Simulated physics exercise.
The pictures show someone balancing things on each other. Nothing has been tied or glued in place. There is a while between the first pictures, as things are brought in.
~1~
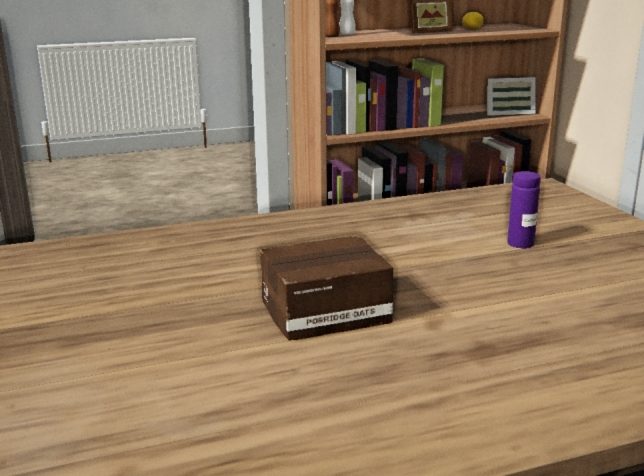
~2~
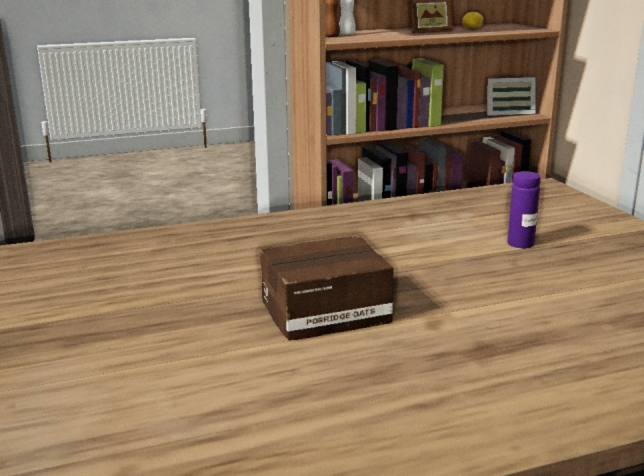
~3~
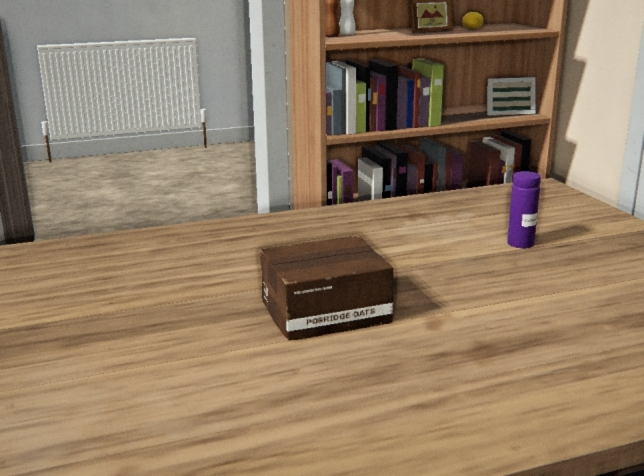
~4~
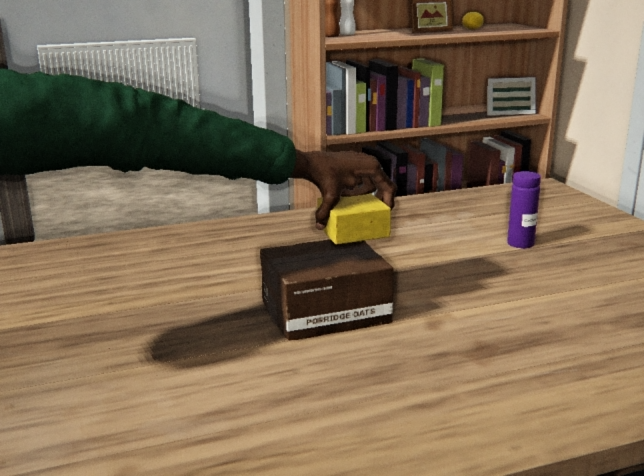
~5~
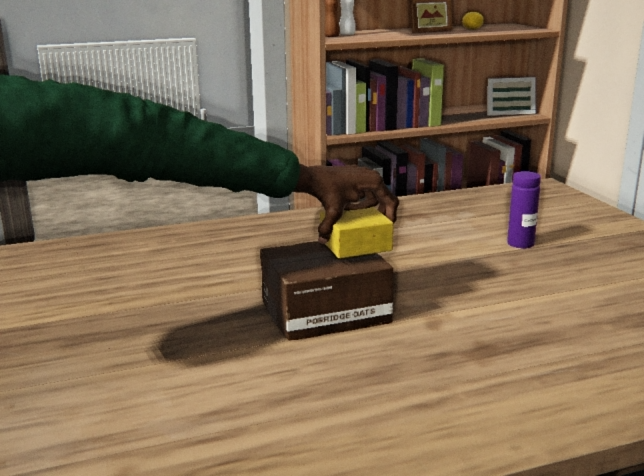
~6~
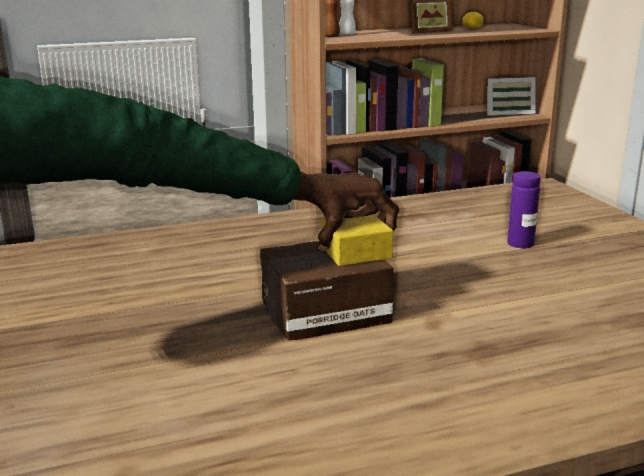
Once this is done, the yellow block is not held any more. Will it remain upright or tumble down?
The tower stays put.
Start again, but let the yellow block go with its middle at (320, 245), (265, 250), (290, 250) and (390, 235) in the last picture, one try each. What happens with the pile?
Well, the first time it stays intact, the second time it tips over, the third time it stays intact, and the fourth time it tips over.
Then, 1.20 s on from there, no change.
Then, 2.10 s on from there, yellow block resting near (356, 239).
In the end, all 3 unmoved. At the end, from the last picture's camera, yellow block near (357, 238). The pile keeps its balance.
